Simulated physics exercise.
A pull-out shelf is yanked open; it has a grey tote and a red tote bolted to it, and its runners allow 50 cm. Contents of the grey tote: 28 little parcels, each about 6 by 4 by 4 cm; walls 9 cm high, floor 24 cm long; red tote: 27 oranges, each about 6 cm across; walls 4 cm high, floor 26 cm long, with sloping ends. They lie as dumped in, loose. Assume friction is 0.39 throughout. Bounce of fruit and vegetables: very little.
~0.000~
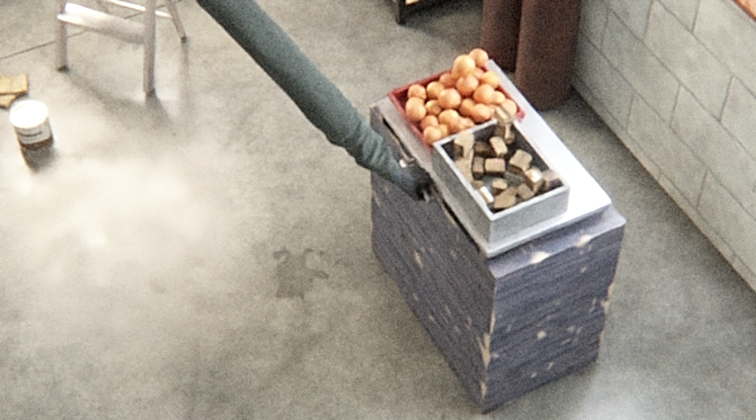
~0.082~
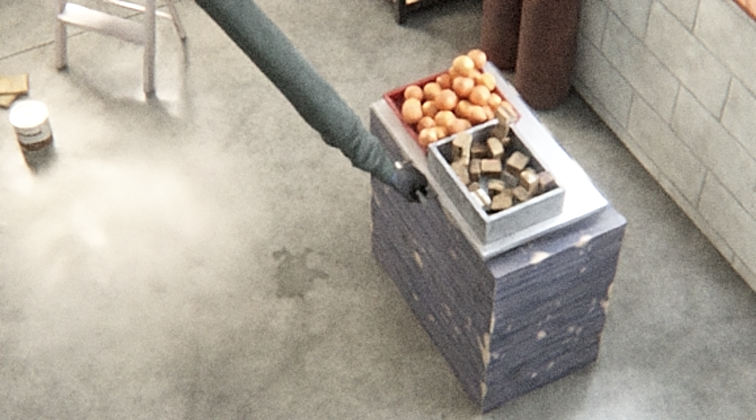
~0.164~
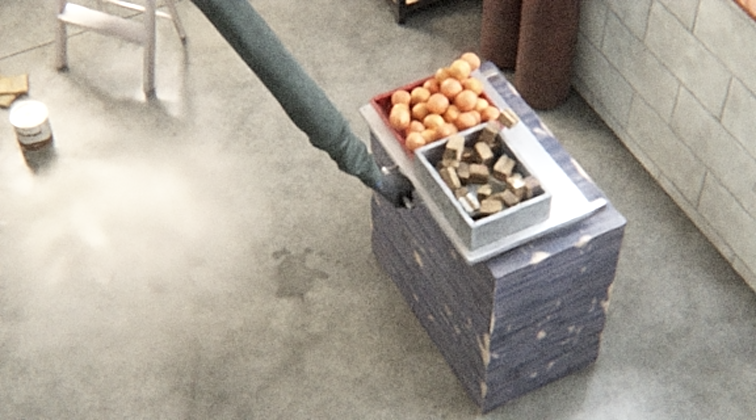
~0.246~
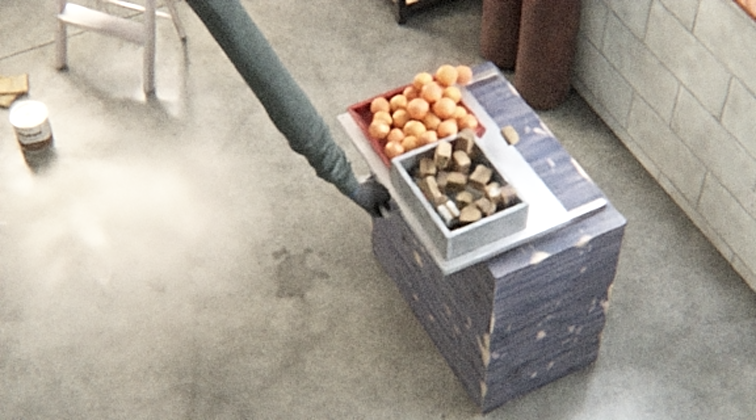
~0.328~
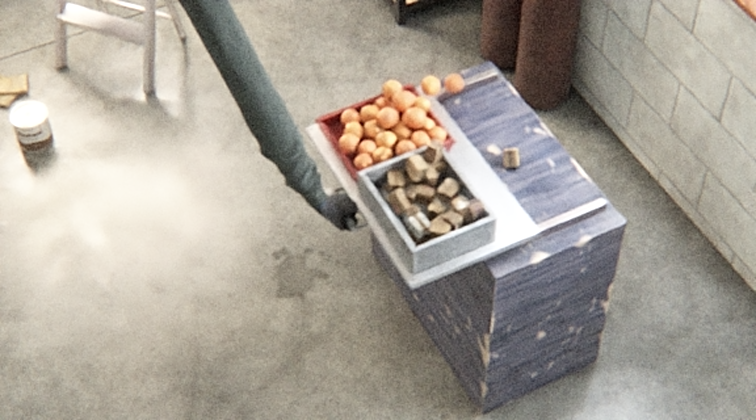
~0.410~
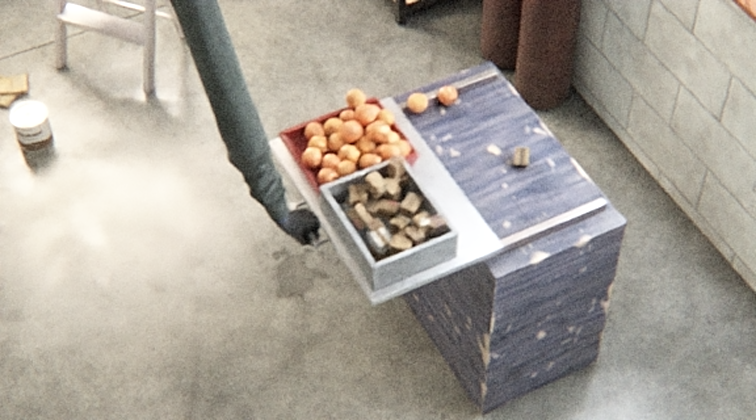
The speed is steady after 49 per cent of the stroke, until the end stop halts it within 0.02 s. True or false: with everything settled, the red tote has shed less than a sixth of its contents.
False.
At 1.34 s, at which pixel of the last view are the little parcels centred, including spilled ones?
(338, 250).
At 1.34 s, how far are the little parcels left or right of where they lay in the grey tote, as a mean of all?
Mean shift: Around 2 cm, leftward.
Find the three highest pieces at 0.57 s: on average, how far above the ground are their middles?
Height, averaged: Around 90 cm.
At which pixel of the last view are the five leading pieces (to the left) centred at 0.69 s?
Around pixel (253, 189).
After 0.49 s, end of travel.
After 0.57 s, the grey tote is down by 1 of 28 and the red tote is down by 3 of 27.
After 0.69 s, the grey tote is down by 1 of 28 and the red tote is down by 6 of 27.
After 0.91 s, the grey tote is down by 1 of 28 and the red tote is down by 8 of 27.
When it is over (at 1.34 s), the grey tote is down by 1 of 28 and the red tote is down by 8 of 27. Asked share, 8 of 27, 30 per cent.
